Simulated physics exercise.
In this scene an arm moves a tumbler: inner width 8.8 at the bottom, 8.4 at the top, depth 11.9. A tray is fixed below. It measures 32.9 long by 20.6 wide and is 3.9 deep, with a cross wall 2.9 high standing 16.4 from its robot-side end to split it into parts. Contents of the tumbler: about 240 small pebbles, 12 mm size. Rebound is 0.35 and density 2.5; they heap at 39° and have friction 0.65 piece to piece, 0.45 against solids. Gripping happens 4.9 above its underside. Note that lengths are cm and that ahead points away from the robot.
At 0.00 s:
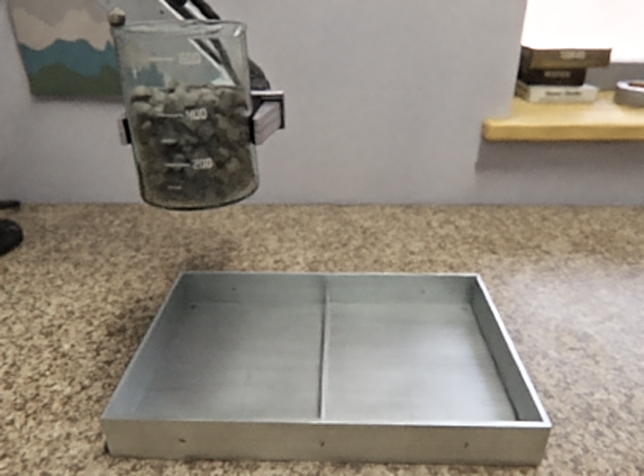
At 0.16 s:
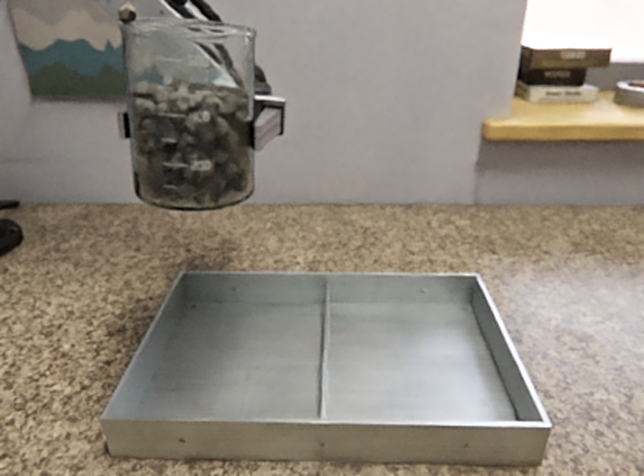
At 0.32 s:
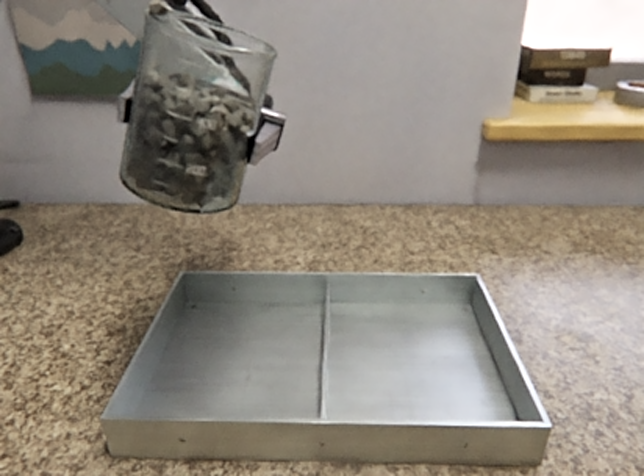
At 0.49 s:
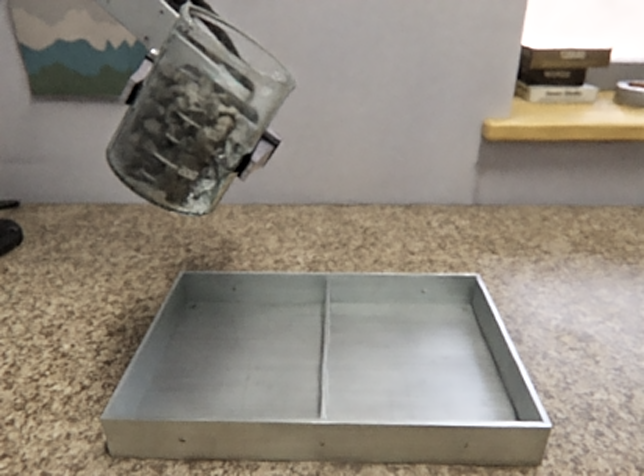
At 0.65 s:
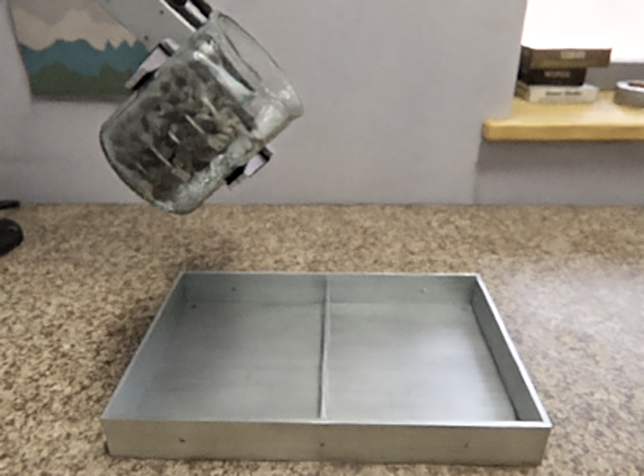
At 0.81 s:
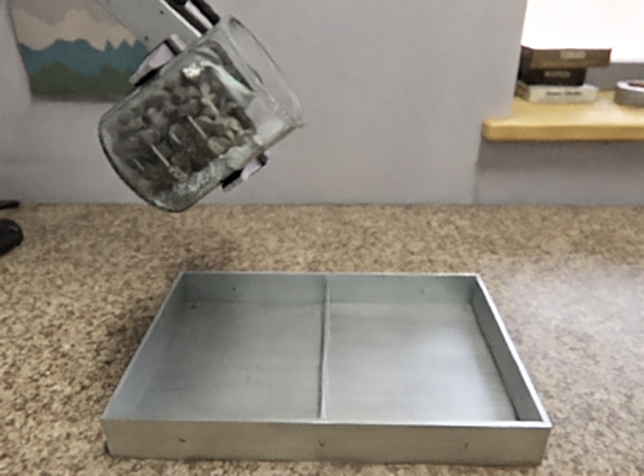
The clip shows a robotic arm holding a clear glass container of small grey pebbles above a divided metal tray on a speckled surface, first upright, then tilting it steadily to the right while the pebbles shift inside.
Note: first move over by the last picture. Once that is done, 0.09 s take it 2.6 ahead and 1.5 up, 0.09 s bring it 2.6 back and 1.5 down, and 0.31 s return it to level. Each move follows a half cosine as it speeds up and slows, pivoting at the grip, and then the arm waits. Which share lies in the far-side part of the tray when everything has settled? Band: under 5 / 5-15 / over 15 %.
Under 5 %.
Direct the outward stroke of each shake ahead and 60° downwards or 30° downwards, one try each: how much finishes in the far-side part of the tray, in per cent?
First try some 0 %, second try some 0 %.
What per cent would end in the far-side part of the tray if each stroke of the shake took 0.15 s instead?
0 %.
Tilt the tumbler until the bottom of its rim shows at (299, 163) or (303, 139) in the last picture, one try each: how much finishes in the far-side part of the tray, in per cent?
The first try gives around 15 percent and the second around 10 percent.
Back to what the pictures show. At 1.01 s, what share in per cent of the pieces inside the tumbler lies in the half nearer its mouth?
I'd say close to 40 per cent.
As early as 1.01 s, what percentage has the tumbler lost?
Share gone by then: Close to 0 %.
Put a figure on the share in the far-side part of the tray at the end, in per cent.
The share comes to around 2 per cent.
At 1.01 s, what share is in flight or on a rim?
Around 1 per cent of the load.
After 1.01 s, tilted 55° forward, highest piece 27 above the table; 242 in the tumbler, 2 in flight or on a rim.
After 1.20 s, tilted 12° forward, highest piece 30 above the table; 238 in the tumbler, 5 in the far-side part, 1 in flight or on a rim.
After 1.50 s, level, highest piece 28 above the table; 238 in the tumbler, 5 in the far-side part, 1 in the robot-side part.
After 2.55 s, level, highest piece 28 above the table; 238 in the tumbler, 5 in the far-side part, 1 in the robot-side part.
At rest, 238 in the tumbler, 5 in the far-side part, 1 in the robot-side part. That is 2 % in the far-side part of the tray.
